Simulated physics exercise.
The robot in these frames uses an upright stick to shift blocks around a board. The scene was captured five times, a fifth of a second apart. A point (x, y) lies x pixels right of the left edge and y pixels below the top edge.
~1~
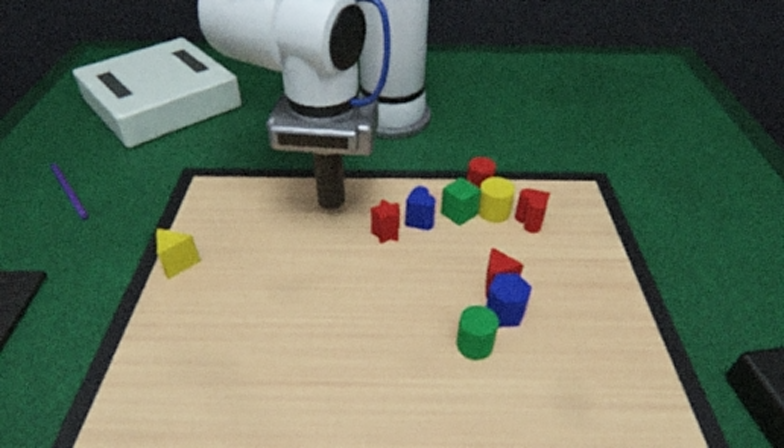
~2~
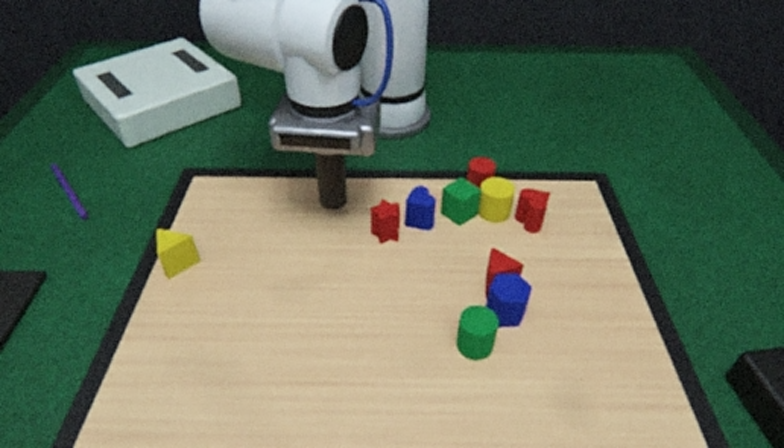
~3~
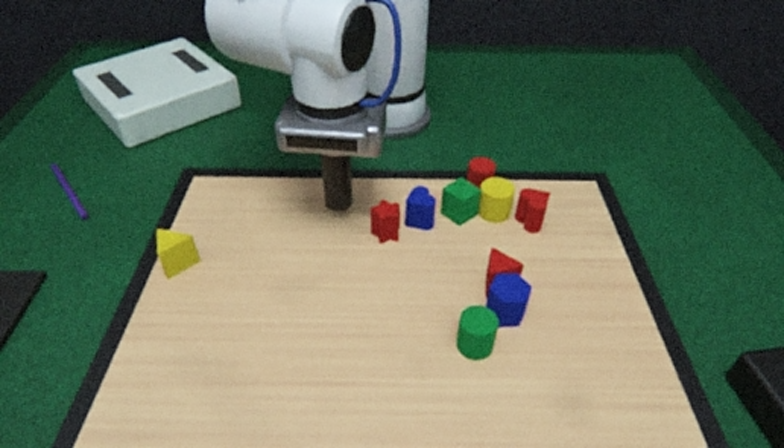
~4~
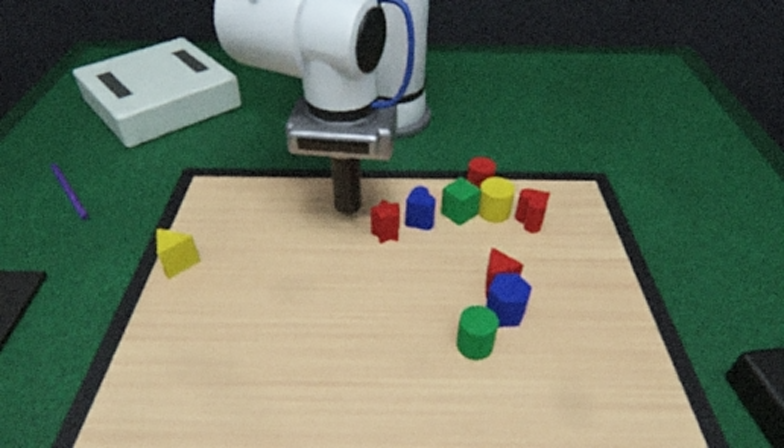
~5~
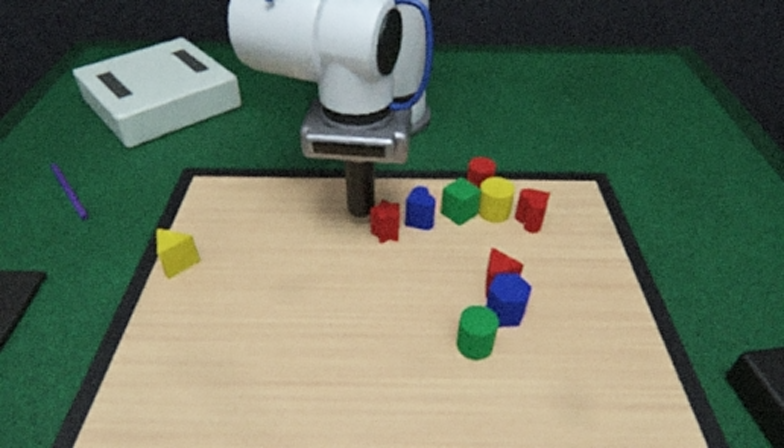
A white robot arm slid its dark upright stick a short way to the right along the board's far edge, drawing close to the red star block, while the colored blocks all stayed still.
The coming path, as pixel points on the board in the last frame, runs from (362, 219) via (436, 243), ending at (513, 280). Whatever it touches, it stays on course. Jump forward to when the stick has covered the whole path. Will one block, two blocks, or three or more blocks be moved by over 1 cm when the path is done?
My prediction: No fewer than three blocks.
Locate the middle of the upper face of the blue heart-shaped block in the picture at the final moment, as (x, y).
I'd place it at (438, 198), taking the centre of its top.
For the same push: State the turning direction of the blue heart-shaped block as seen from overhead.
Against the clock.
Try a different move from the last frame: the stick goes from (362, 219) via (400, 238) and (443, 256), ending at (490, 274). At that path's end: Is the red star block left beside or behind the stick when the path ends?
The answer is no.
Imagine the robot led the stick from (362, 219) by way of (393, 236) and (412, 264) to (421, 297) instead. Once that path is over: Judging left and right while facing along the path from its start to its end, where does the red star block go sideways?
Sideways shift: Left.
The first path, step by step. One third of the way, stick at (412, 224); red star block at (418, 226), turned 40° clockwise; blue heart-shaped block at (432, 196), turned 50° anticlockwise.
Two thirds of the way, stick at (464, 244); red star block at (428, 235), turned 95° clockwise; blue heart-shaped block at (438, 198), turned 85° anticlockwise.
At the end, stick at (515, 270); red star block at (428, 235), turned 95° clockwise; blue heart-shaped block at (438, 198), turned 85° anticlockwise; yellow circle not moved; red triangular piece at (525, 281), turned 40° clockwise; blue hexagonal block at (515, 302), turned 25° clockwise.
